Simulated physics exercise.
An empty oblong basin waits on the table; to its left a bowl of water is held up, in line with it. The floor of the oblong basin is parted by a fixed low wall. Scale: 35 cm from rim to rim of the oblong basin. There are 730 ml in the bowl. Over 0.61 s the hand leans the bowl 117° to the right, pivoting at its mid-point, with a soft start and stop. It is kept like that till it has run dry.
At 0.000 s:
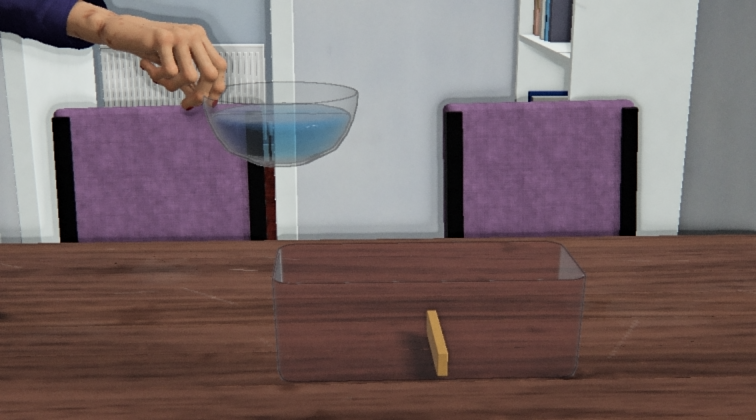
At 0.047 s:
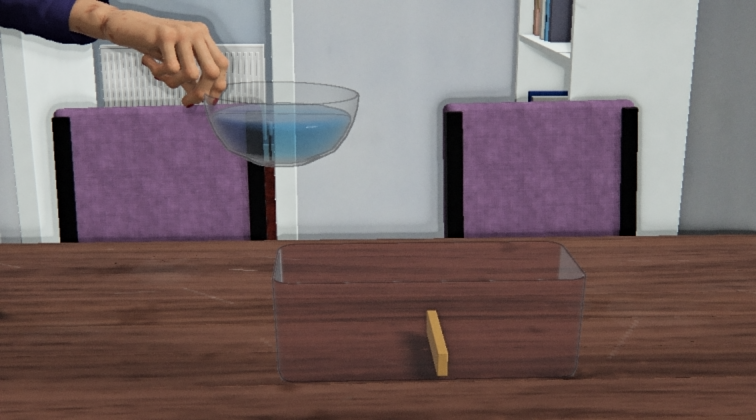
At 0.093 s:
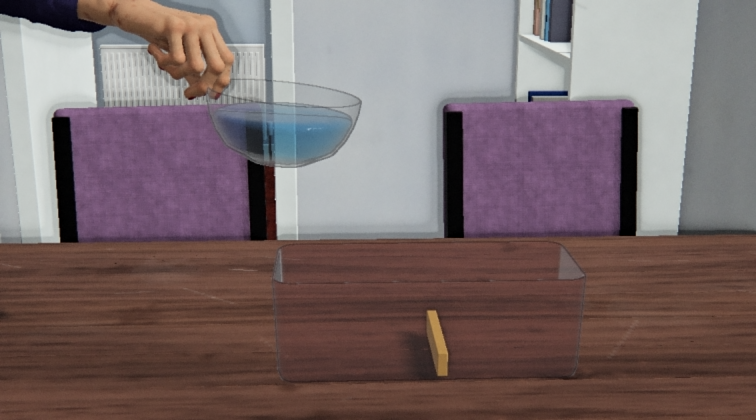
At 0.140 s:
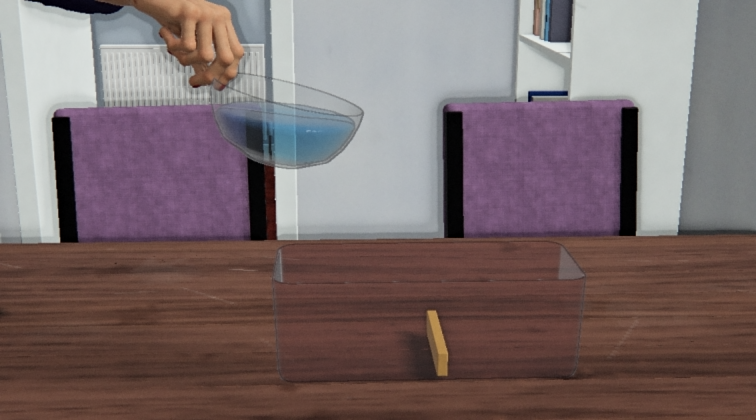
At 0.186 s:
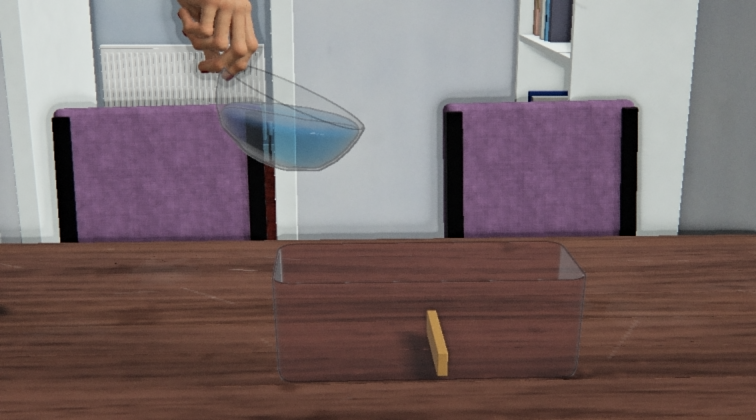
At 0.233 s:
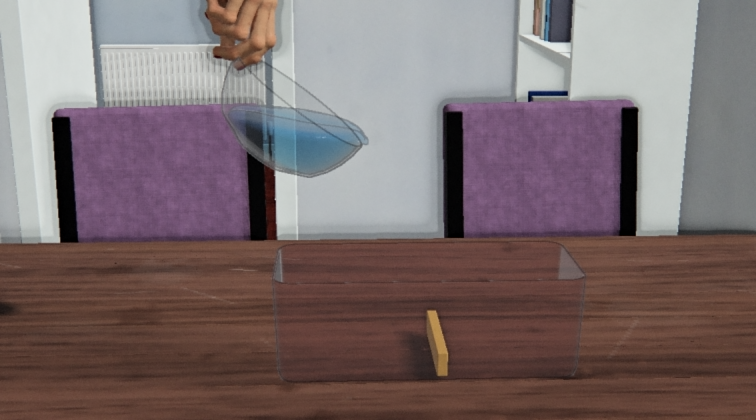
A hand at the upper left tilts a clear bowl of blue water to the right, gently at first and then more steeply, until the water lies against the lowered rim. Below and to the right, an empty, transparent oblong basin rests on a dark wooden table, a small yellow upright piece showing within its outline. The fixed, front-on view shows a room with two purple chairs, pale walls and a bookshelf behind.
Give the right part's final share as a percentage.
The far part has some 35 per cent.
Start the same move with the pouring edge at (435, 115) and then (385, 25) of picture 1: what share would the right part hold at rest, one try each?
In turn about 50 and 45 per cent.
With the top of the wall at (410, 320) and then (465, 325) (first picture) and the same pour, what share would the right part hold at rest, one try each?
In turn about 35 and 25 per cent.
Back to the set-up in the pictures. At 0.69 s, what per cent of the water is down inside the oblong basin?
About 90 per cent.
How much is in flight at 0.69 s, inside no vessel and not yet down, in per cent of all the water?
About 10 per cent.
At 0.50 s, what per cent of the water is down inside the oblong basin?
About 56 per cent.
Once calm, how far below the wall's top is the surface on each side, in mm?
Some 12 mm on the left and 16 mm on the right.
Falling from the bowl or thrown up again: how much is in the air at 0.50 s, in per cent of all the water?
Near 40 in a hundred.
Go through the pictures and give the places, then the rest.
In the first frame, tilt 0°; pouring edge (357, 94); surface from (211, 114) to (352, 113); the oblong basin's rim runs from (276, 265) to (573, 261); the wall's top is at (437, 332).
In the second frame, tilt 2°; pouring edge (358, 96); surface from (211, 113) to (352, 114).
In the third frame, tilt 7°; pouring edge (360, 103); surface from (214, 109) to (354, 117).
In the fourth frame, tilt 15°; pouring edge (363, 114); surface from (217, 107) to (356, 122).
In the fifth frame, tilt 25°; pouring edge (363, 128); surface from (222, 107) to (360, 124).
In the sixth frame, tilt 37°; pouring edge (360, 145); surface from (227, 110) to (355, 131); 3 per cent is over the edge.
Then, 0.50 s in, the tilt is 107° and 4 per cent is still to pour, 56 is left of the wall and 0 right of it.
Then, 0.69 s in, the tilt is 117° and 0 per cent is still to pour, 73 is left of the wall and 18 right of it.
Then, 0.89 s in, the tilt is 117° and 0 per cent is still to pour, 59 is left of the wall and 35 right of it.
Then, 1.11 s in, the tilt is 117° and 0 per cent is still to pour, 59 is left of the wall and 35 right of it.
Finally, 59 per cent lies left of the wall, 35 right of it and 5 outside.
